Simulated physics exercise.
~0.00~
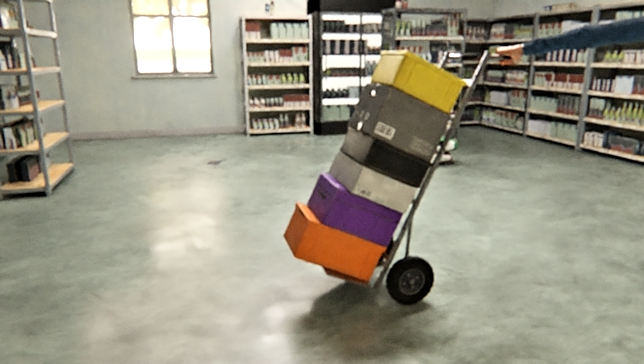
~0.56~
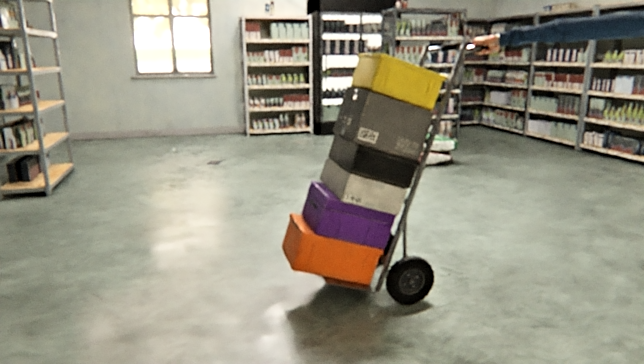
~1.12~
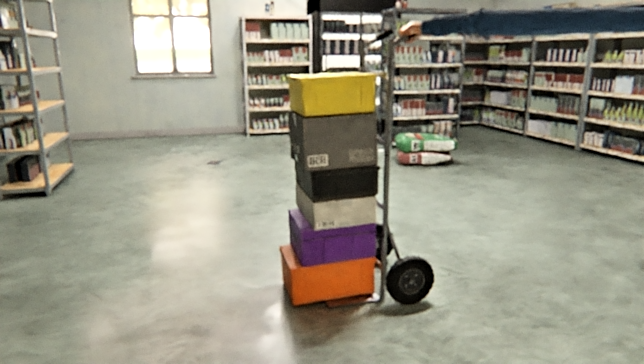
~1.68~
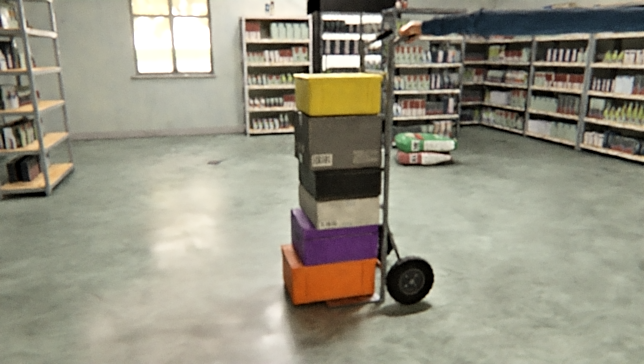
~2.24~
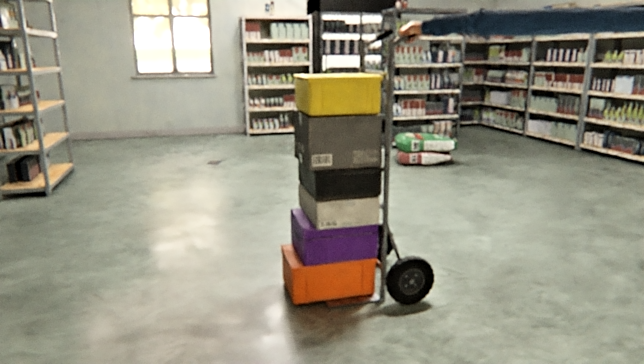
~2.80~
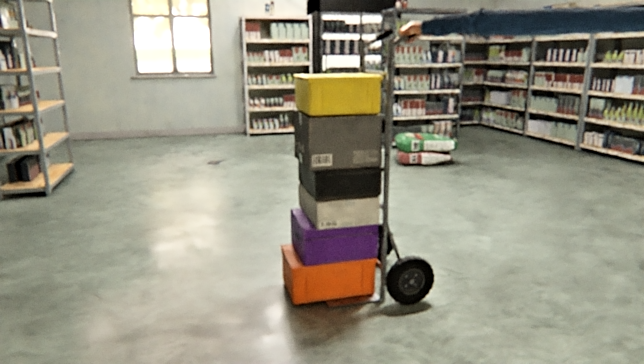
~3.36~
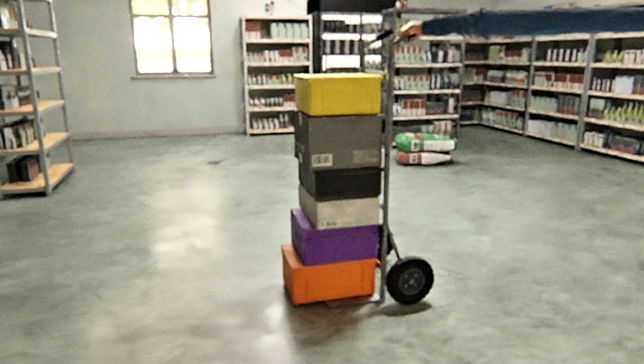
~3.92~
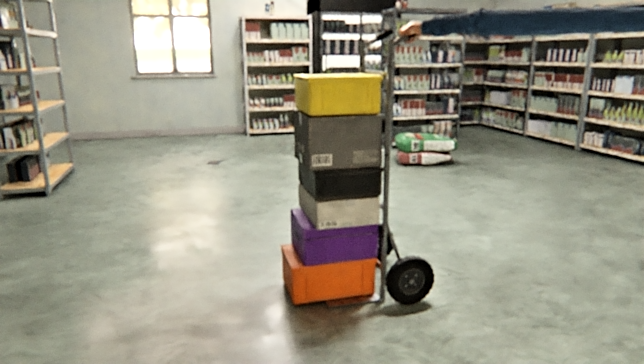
A loaded sack truck, leaning back to the right on its black wheels, stands on the smooth grey floor of a storeroom, seen from the side by a still camera. Shelves of bottles and goods line the walls, with a bright window at the back left. Its stack runs from an orange tote at the bottom through a purple toolbox, a white box, a black tote and a grey box to a yellow tote on top. The truck swings upright to the left until its base meets the floor. The upper boxes shift slightly, then settle, and the whole stack stands still, with nothing fallen.
